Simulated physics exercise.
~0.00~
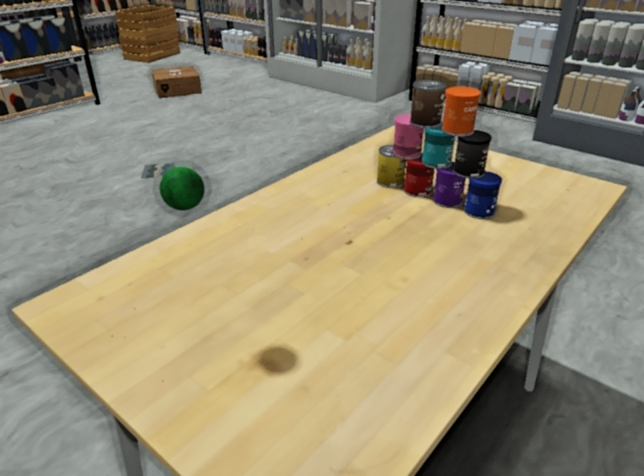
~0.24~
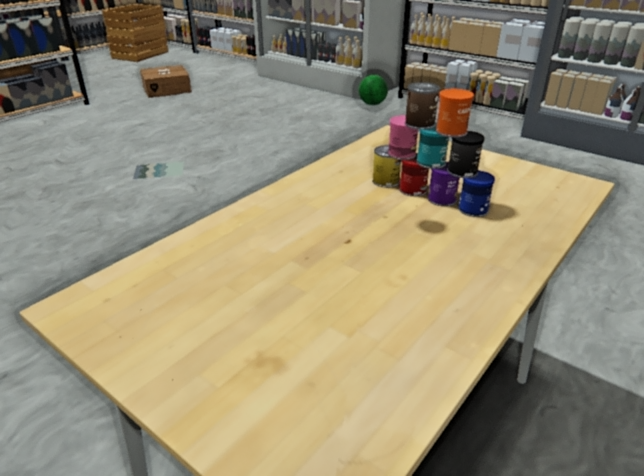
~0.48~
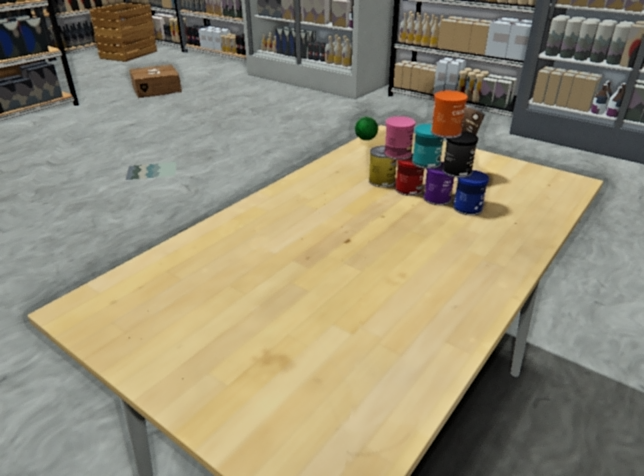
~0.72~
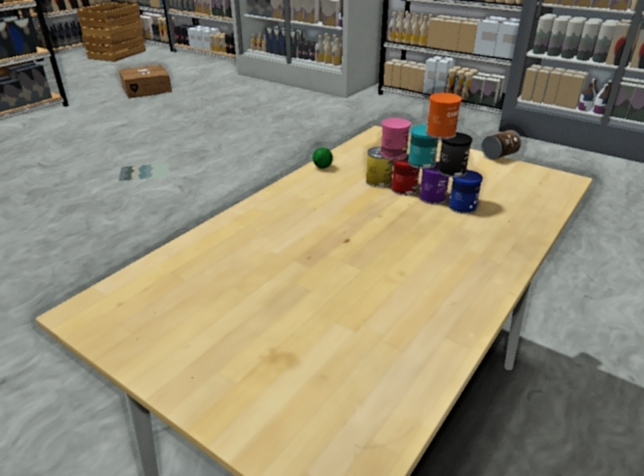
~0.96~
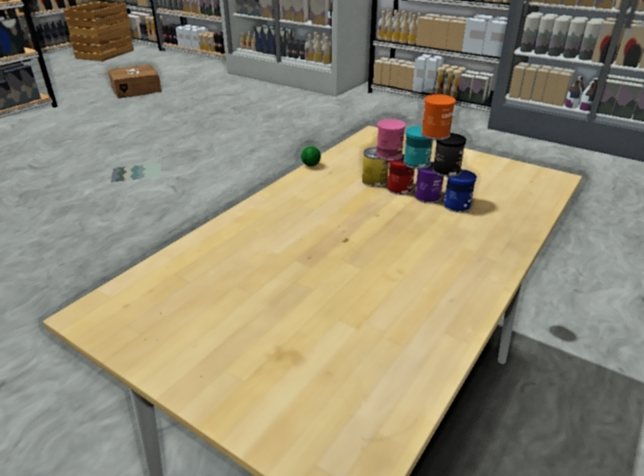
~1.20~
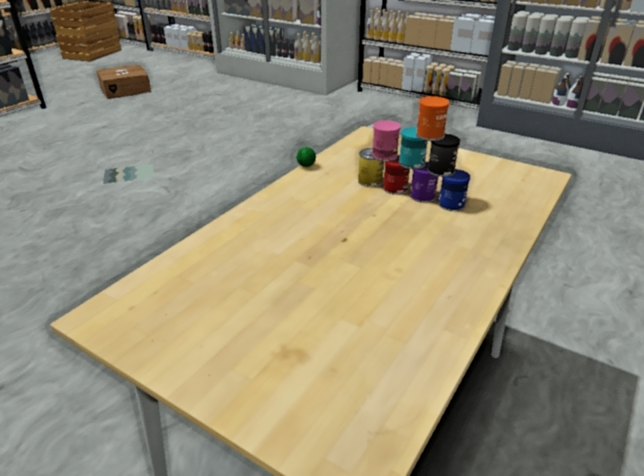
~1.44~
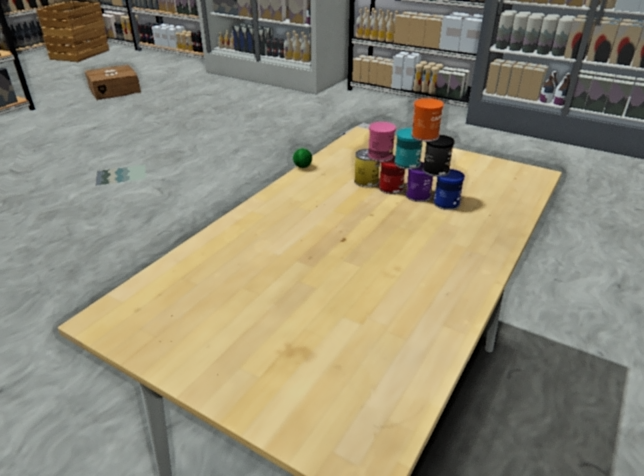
A small pyramid of colourful paint tins stands near the far end of a long pale wooden table, seen from above in a warehouse-like shop with stocked shelves behind. Pink, turquoise and black tins rest on a yellow, red, purple and blue row, with a brown tin and an orange one on top. A green ball flies in from the left over the table towards the pile. The brown tin tips over to the right and drops off the far side, out of view. The ball comes back leftward and settles near the table's left edge, while the other tins stay stacked.
